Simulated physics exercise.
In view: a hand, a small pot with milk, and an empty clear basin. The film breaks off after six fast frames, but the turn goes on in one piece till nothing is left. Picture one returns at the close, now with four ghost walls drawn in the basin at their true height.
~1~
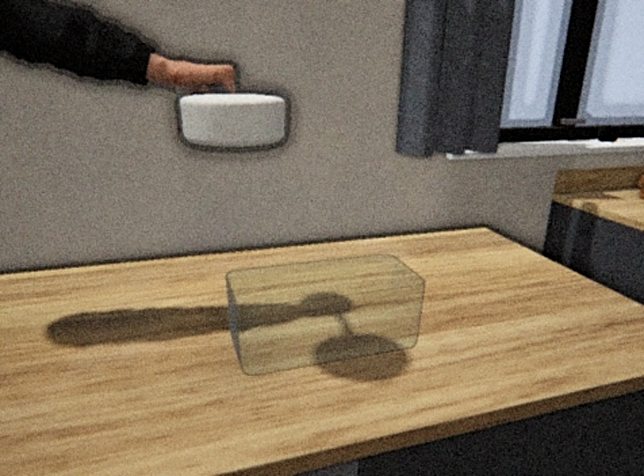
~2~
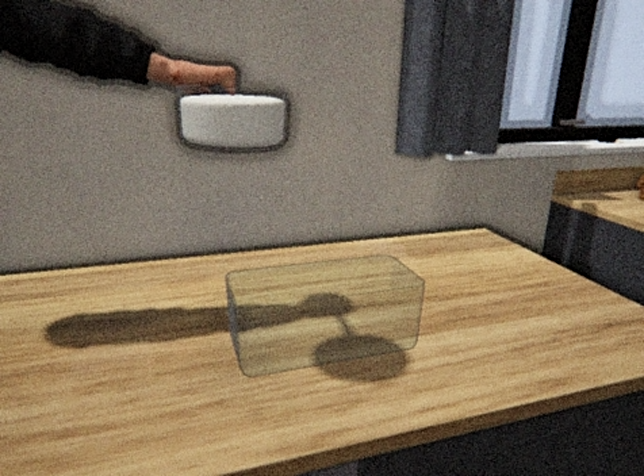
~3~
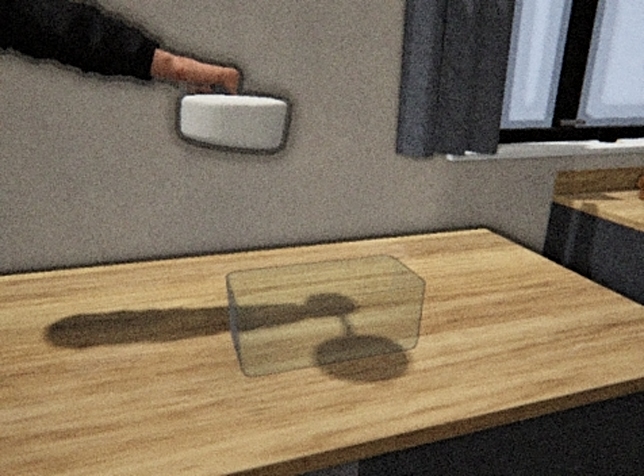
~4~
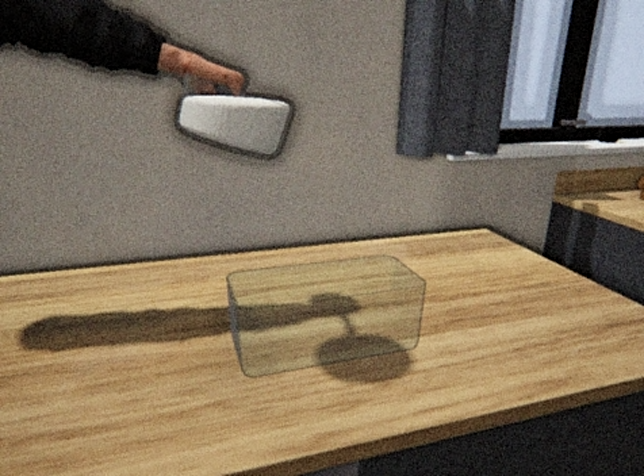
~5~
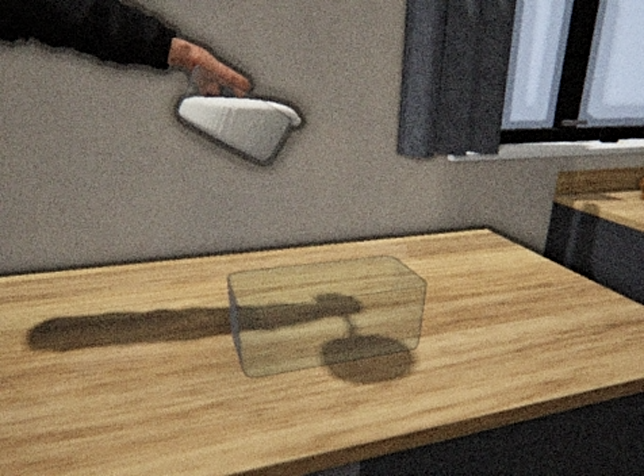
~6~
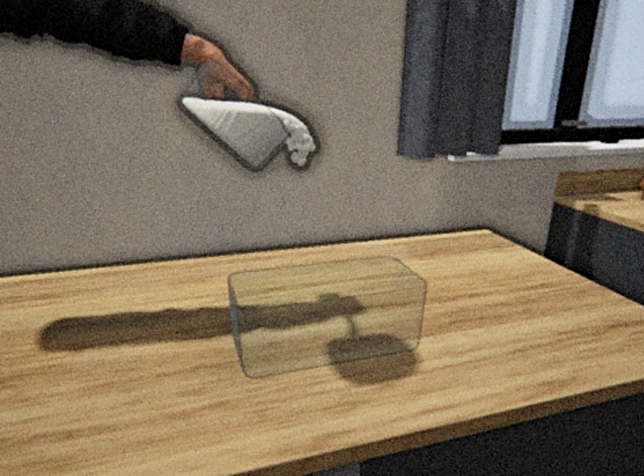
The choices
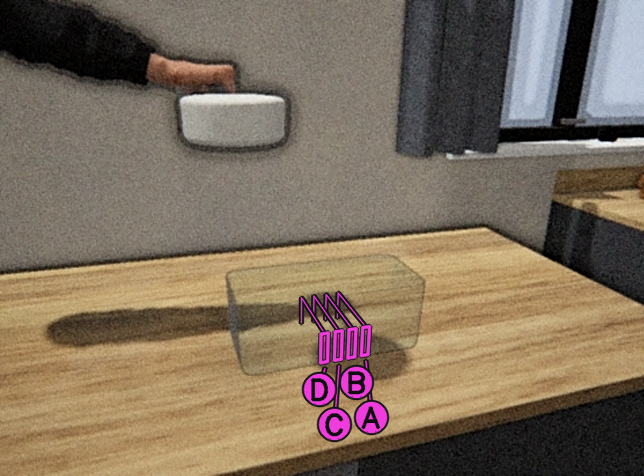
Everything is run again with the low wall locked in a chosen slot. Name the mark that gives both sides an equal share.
Slot B.
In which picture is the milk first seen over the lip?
In picture 5.
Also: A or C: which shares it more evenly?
The answer is C.
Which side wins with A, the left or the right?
More ends on the left.
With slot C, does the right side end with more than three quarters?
No.
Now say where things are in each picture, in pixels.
Upright, lip at (283, 88); basin from (241, 374) to (416, 343); nothing has left yet.
Tipped about 2°, lip at (284, 91); nothing has left yet.
Tipped about 8°, lip at (286, 97); nothing has left yet.
Tipped about 17°, lip at (289, 106); nothing has left yet.
Tipped about 30°, lip at (290, 119); milk is over the lip, down to (294, 122).
Tipped about 44°, lip at (288, 132); milk is over the lip, down to (298, 162).
On the marked copy, A at (365, 360); B at (352, 363); C at (338, 365); D at (325, 367).
With A, about 75 % ends left of the wall and 20 % right of it; 5 % is lost outside.
With B, about 52 % ends left of the wall and 45 % right of it; 3 % is lost outside.
With C, about 36 % ends left of the wall and 62 % right of it.
With D, about 25 % ends left of the wall and 73 % right of it.
